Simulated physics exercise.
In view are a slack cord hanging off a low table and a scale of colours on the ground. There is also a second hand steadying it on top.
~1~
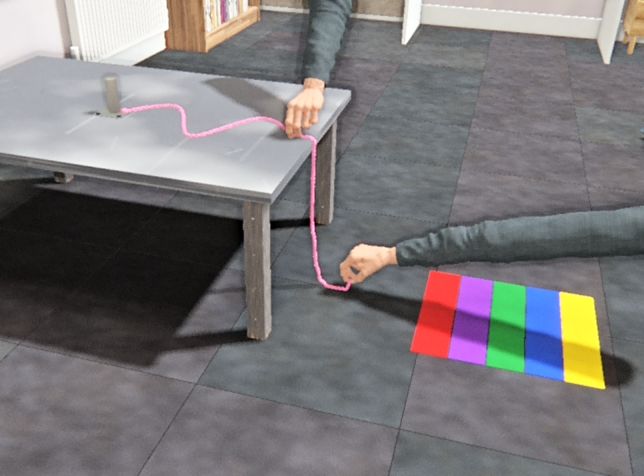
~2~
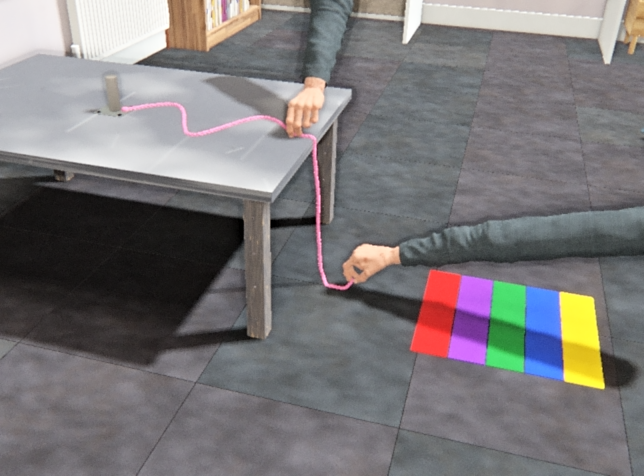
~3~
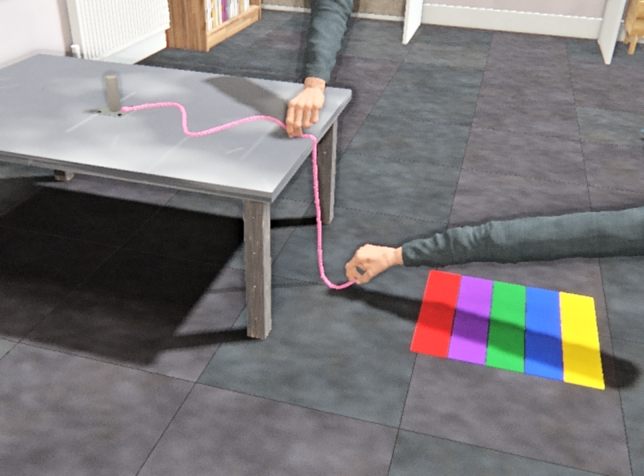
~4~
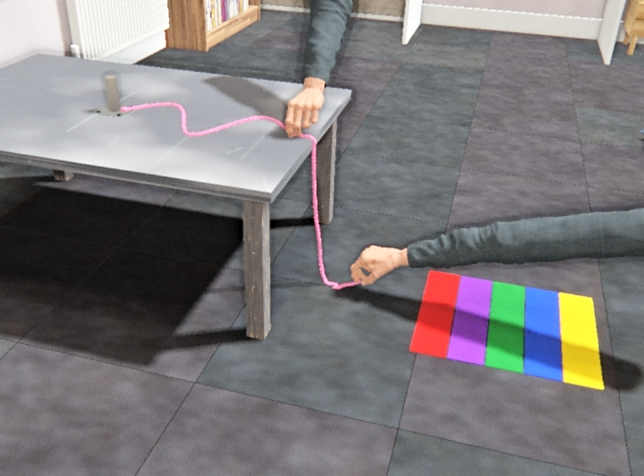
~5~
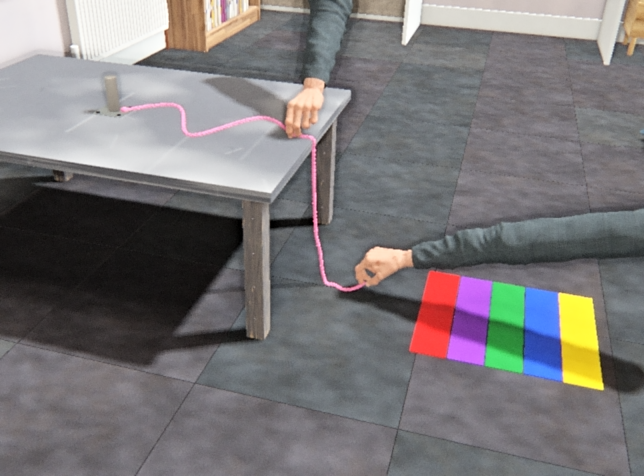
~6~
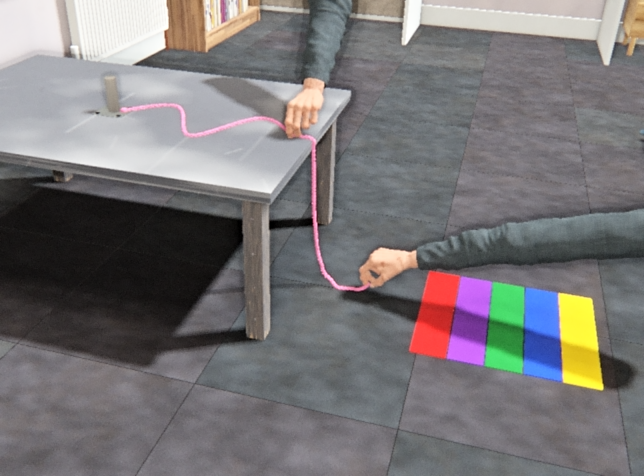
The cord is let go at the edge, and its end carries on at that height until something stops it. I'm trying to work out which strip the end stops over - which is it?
It stops over the yellow one.
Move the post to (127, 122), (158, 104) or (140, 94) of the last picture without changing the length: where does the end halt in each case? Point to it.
Try by try: (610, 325), (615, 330) and (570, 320).
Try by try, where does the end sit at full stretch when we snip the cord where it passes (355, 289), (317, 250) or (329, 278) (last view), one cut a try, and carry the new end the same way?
Try by try: (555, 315), (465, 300) and (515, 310).
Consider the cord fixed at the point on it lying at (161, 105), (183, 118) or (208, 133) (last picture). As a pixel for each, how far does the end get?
(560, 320), (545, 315), (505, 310).
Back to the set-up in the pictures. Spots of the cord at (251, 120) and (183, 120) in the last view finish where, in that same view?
End points: Roughly (324, 150); roughly (213, 125).
Soon after, end near (508, 308); over green.
After that, end near (553, 317); over blue.
At the stop, end near (581, 322); over yellow. The yellow one.
